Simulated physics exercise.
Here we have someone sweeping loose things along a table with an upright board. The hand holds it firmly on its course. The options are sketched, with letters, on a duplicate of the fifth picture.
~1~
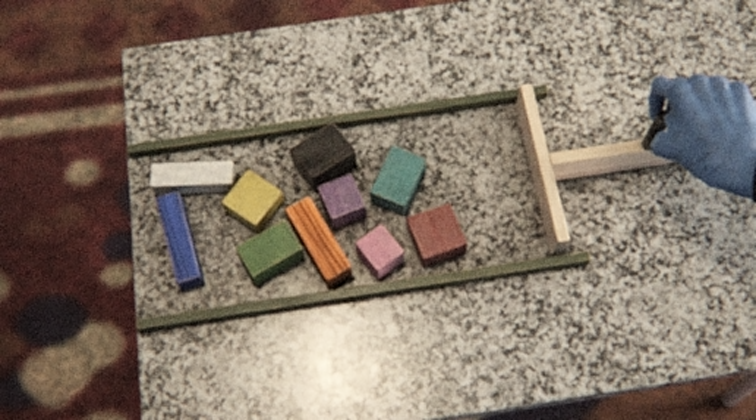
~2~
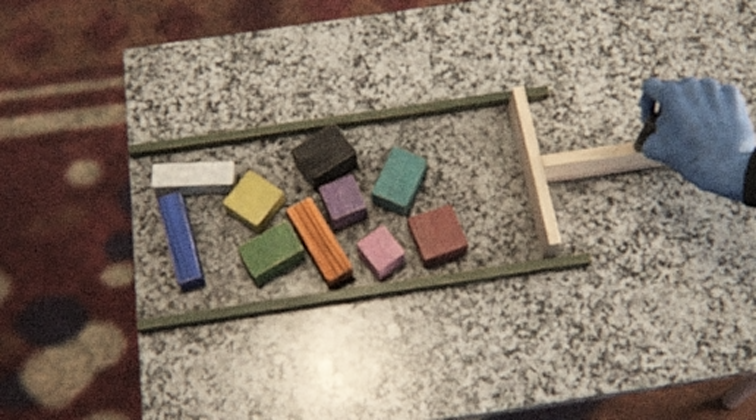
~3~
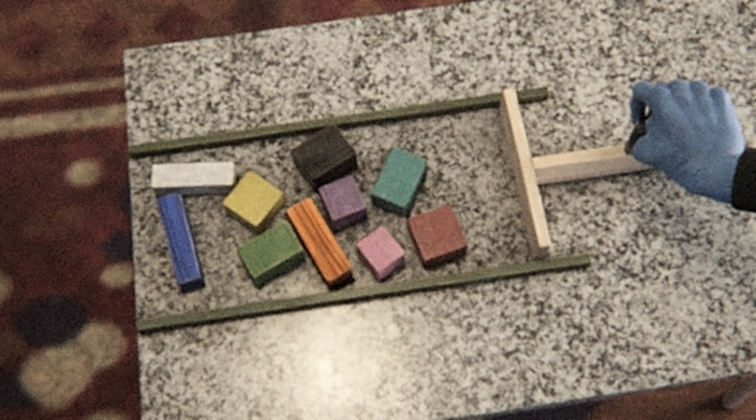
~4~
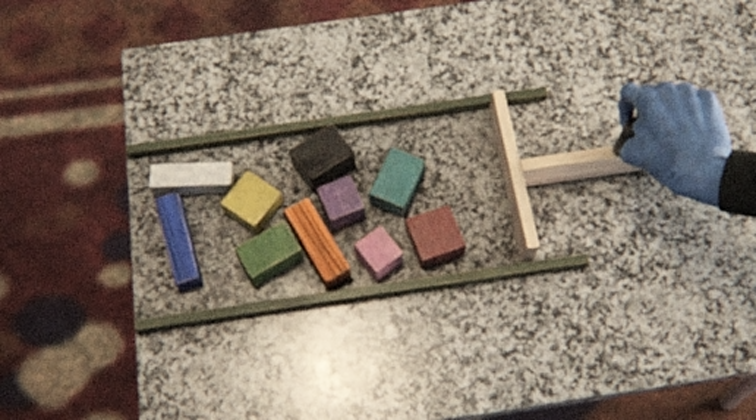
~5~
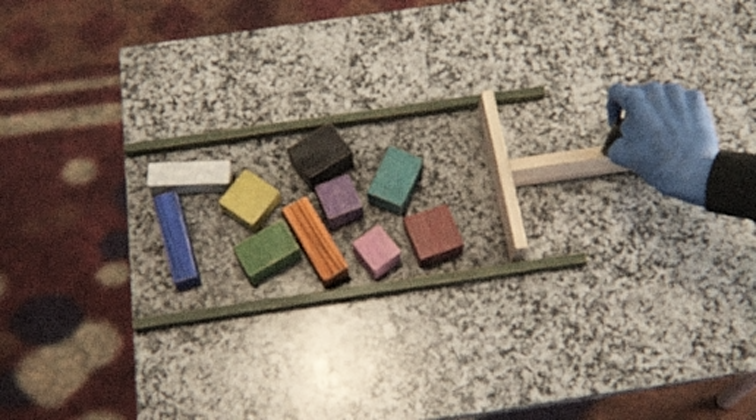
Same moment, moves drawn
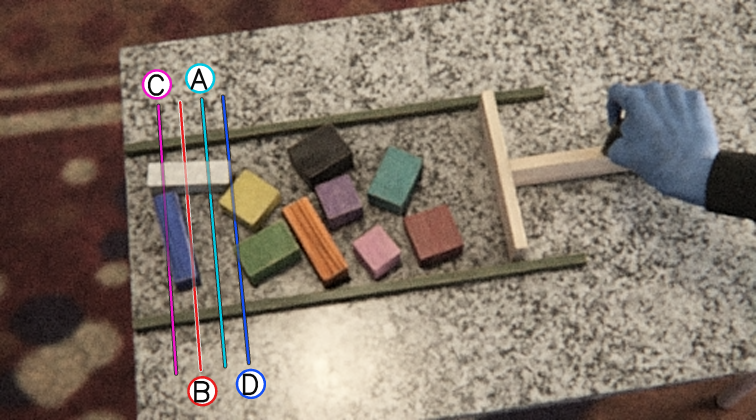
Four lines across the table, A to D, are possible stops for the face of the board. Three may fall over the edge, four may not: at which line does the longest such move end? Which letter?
At D, and not beyond.
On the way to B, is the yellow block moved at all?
Yes.
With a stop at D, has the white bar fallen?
No.
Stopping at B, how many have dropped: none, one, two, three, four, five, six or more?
In all, six or more.
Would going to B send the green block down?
By then, yes.
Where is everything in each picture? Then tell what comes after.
Green block (271, 253); white bar (194, 178); orange stick (319, 243), in the first frame.
Board (536, 162); red block (437, 236), in the second frame.
Board (527, 164); yellow block (254, 203), in the third frame.
Board (515, 166); pink block (379, 254), in the fourth frame.
Board (504, 166); black block (321, 157); green block (267, 253); white bar (191, 178), in the fifth frame.
On the marked copy, A at (213, 225); B at (190, 228); C at (167, 232); D at (235, 222).
With D. Early on, board (407, 180); pink block (346, 253); red block (385, 242).
Further on, board (310, 194); blue stick (133, 241); green block (173, 256).
At the end, board (234, 205); blue stick over the edge; green block over the edge; two fallen.
As for the rest, A drops five; B drops six; C drops seven.
